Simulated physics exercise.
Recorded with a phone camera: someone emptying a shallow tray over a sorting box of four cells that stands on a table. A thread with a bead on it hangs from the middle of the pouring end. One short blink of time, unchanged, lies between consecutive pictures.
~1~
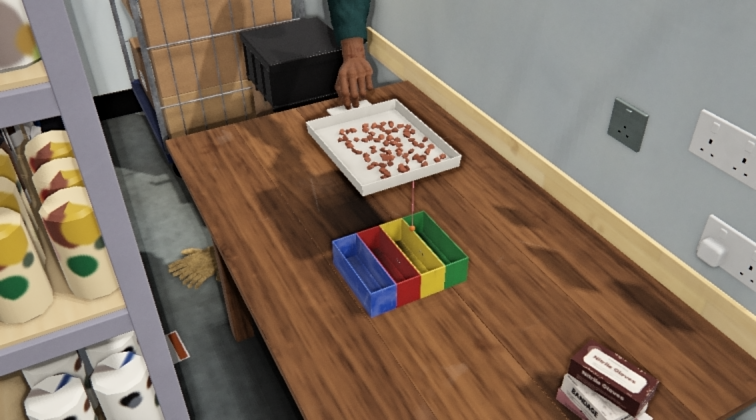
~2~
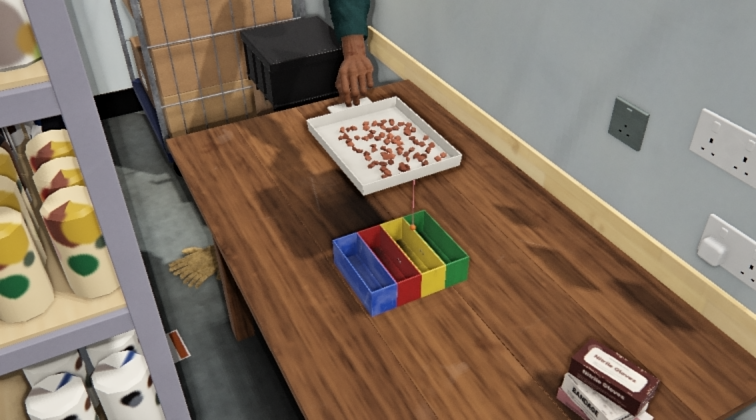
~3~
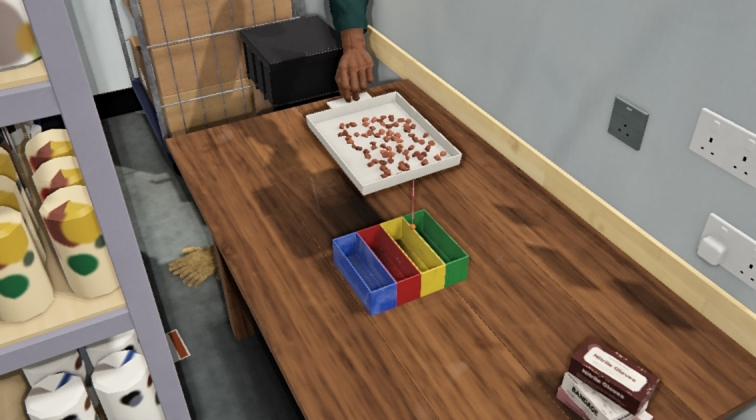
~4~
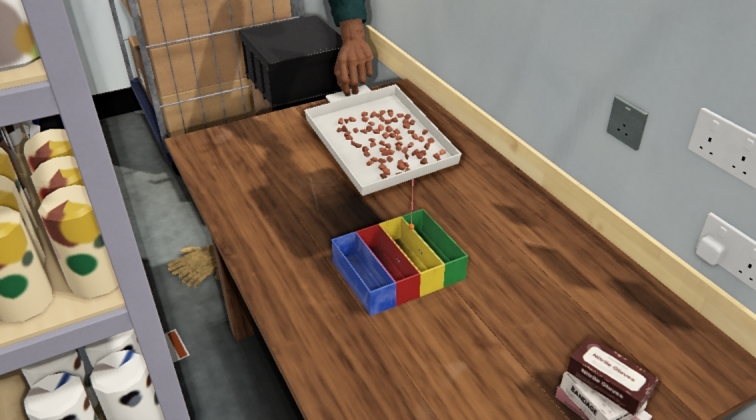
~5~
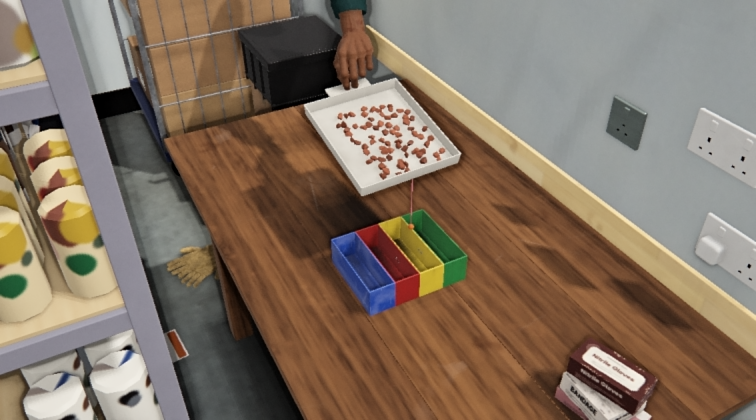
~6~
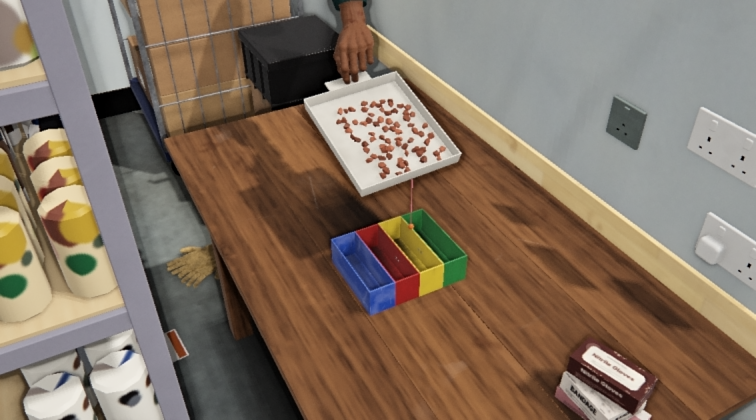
The clip opens on a hand holding a white tray of reddish-brown bits above a wooden table, near a sorting box with blue, red, yellow and green cells. The hand then gradually raises the tray's far end, tilting it slightly toward its left front corner, while the bits barely shift.
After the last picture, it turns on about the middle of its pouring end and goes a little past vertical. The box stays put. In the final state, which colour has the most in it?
Most ends up in red.
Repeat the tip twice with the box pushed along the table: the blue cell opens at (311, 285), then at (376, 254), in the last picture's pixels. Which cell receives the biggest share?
Try 1: Green. Try 2: That blue cell.
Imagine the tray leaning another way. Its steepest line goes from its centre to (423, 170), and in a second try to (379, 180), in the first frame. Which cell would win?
One: The cell in green. Two: The red one.
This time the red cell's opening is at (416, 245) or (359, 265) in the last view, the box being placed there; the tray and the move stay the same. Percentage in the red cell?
You'd get 20 in a hundred the first time and 10 in a hundred the second.
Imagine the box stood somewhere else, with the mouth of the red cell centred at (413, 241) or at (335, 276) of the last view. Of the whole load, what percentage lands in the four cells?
You'd get 70 per cent first and 60 per cent second.
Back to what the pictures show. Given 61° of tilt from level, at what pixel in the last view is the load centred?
The middle of the pieces shows up near (397, 171).
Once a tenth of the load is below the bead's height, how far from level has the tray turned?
Tilt: Around 95 degrees.
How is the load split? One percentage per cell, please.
Final shares - blue cell 20 percent, red cell 40 percent, yellow cell 20 percent, green cell 10 percent.
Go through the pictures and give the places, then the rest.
In the first frame, corners of the pouring end near (363, 185) and (460, 156), level; middle of the load near (383, 150), bits of crushed brick; bead on its thread near (412, 228); blue cell near (384, 299); red cell near (408, 289); yellow cell near (433, 280); green cell near (456, 271).
In the second frame, corners of the pouring end near (364, 185) and (460, 155), level; middle of the load near (384, 148).
In the third frame, corners of the pouring end near (363, 185) and (460, 154), tipped barely, lowest at the left corner; middle of the load near (383, 146).
In the fourth frame, corners of the pouring end near (363, 186) and (459, 154), tipped a little, lowest at the left corner; middle of the load near (383, 143).
In the fifth frame, corners of the pouring end near (362, 187) and (459, 153), tipped a little, lowest at the left corner; middle of the load near (382, 141).
In the sixth frame, corners of the pouring end near (362, 188) and (460, 153), tipped a little, lowest at the left corner; middle of the load near (382, 138); blue cell near (382, 297); red cell near (407, 287); yellow cell near (431, 278); green cell near (455, 269).
Shortly afterwards, tray tipped steeply; all but a few on the tray; only a few falling or outside the box.
Next, tray tipped past a quarter turn; near two thirds on the tray; a little in the red cell; a little in the blue cell; only a few in the yellow cell; only a few in the green cell; near a quarter falling or outside the box.
Some moments later, tray tipped past a quarter turn; near a third in the red cell; near a quarter in the blue cell; near a quarter in the yellow cell; a little in the green cell; only a few falling or outside the box.
In the end, tray tipped past a quarter turn; near a third in the red cell; near a quarter in the blue cell; near a quarter in the yellow cell; a little in the green cell; only a few outside the box.
